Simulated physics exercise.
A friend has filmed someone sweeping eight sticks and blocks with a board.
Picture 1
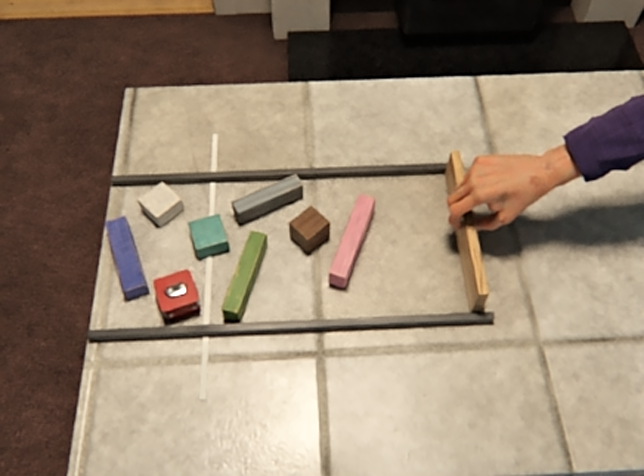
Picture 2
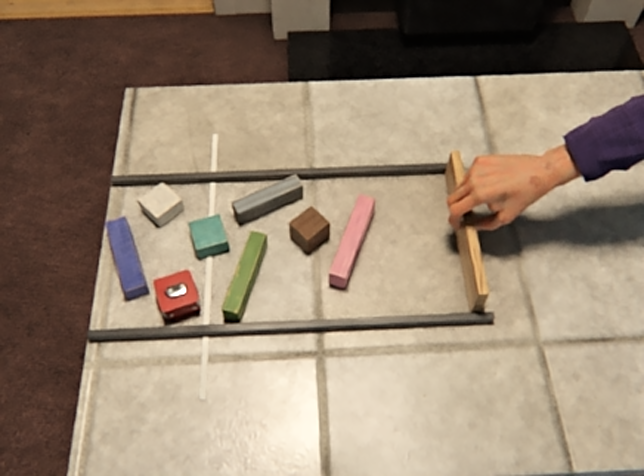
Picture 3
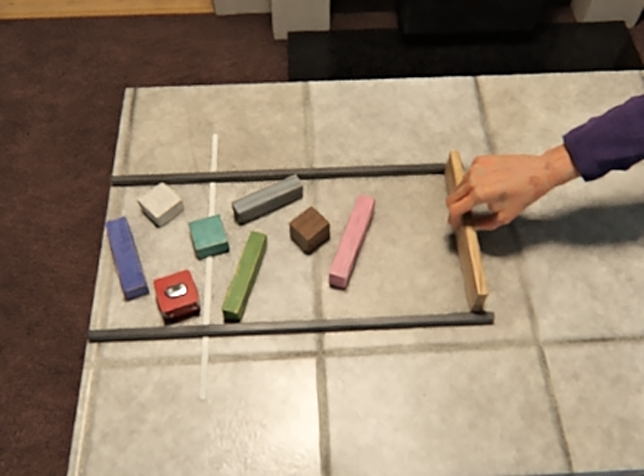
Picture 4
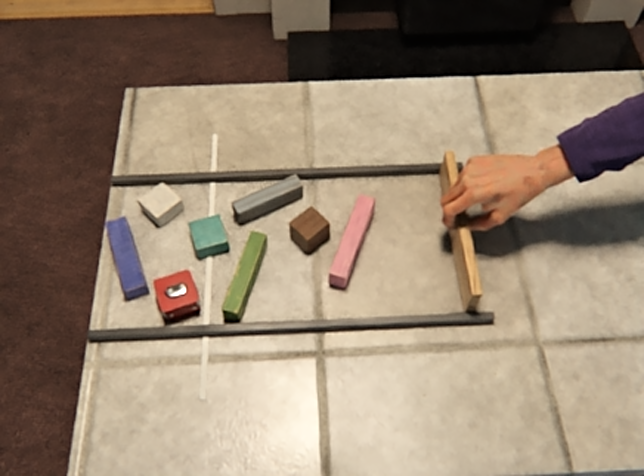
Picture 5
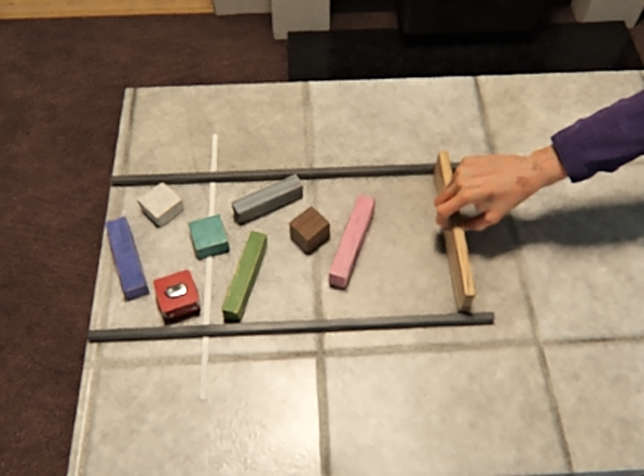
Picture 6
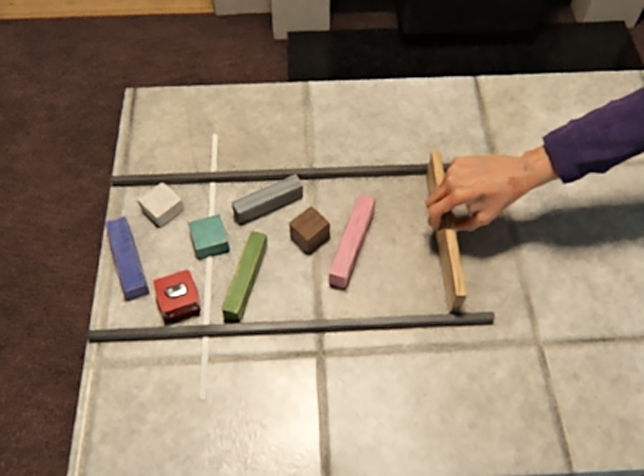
To begin with, a hand in a purple sleeve holds an upright wooden board between two dark rails, to the right of eight scattered sticks and blocks on a tiled surface. The hand then slides the board a short way left, while the coloured pieces stay still and untouched.
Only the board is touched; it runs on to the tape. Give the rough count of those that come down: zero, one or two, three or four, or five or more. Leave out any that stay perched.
As it turns out, the number that fall off is zero.
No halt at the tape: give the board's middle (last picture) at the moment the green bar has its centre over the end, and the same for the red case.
Its middle is around (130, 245) and around (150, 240).
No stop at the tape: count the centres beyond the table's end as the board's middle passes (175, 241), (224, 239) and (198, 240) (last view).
The counts: 1, 0 and 0.
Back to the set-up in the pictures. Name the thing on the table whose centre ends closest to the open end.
The blue bar.
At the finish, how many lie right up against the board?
It touches 2.
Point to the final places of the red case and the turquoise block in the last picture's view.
First (153, 303), then (144, 243).
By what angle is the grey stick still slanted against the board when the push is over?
Some 60 degrees.
Early on, none off yet; blue bar at rest near (127, 257); white block at rest near (161, 205); red case at rest near (178, 296).
Finally, the number that fall off is zero.
